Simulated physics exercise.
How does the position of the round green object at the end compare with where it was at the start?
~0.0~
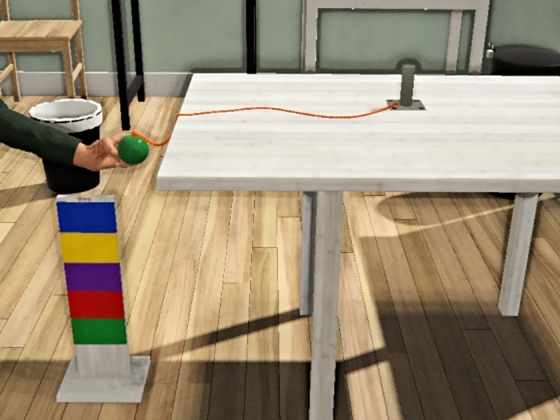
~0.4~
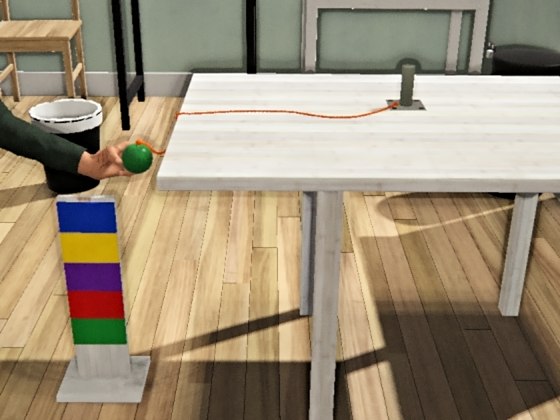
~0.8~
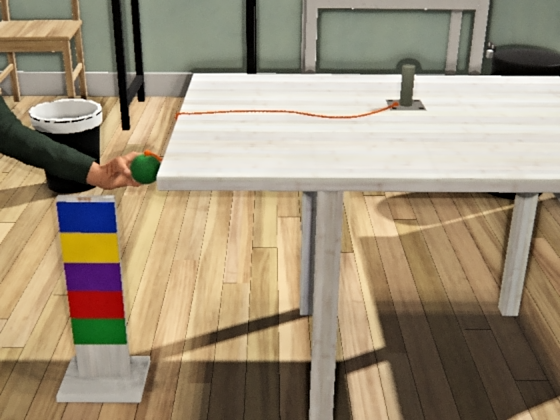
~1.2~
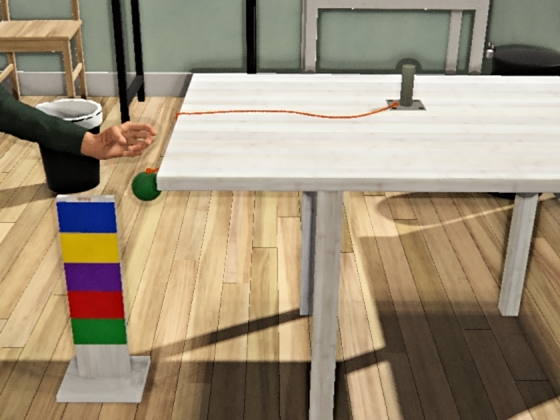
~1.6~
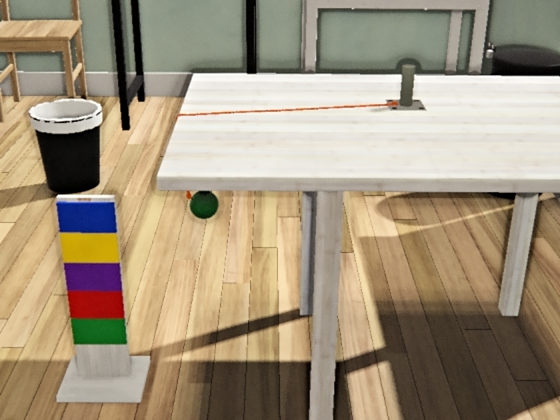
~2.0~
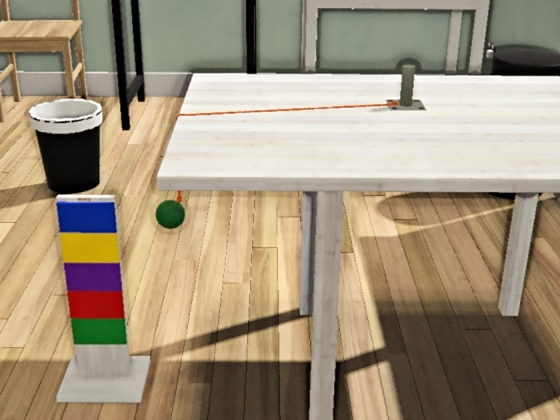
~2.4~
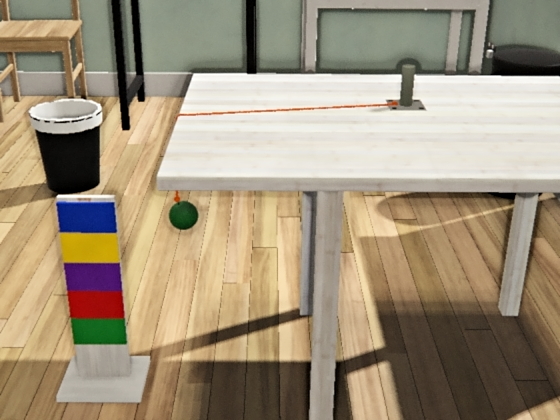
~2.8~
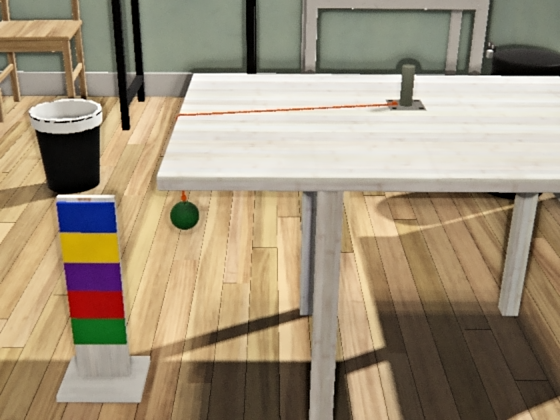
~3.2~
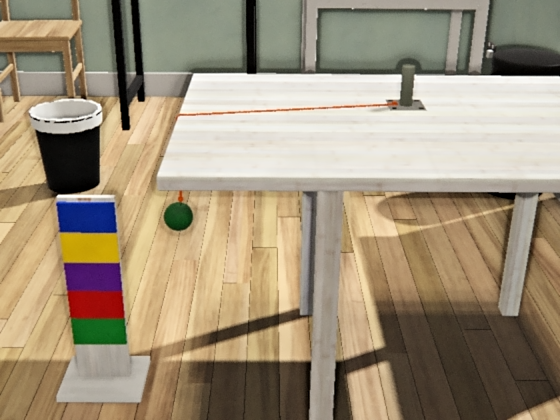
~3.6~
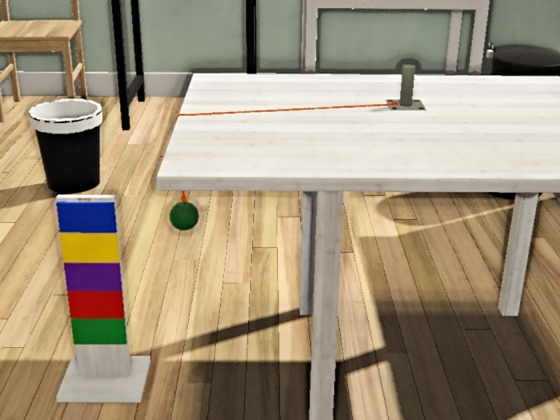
At the start it is held in a hand just left of the table, about as high as the tabletop. At the end it is lower and farther right, hanging from the cord below the table's edge.
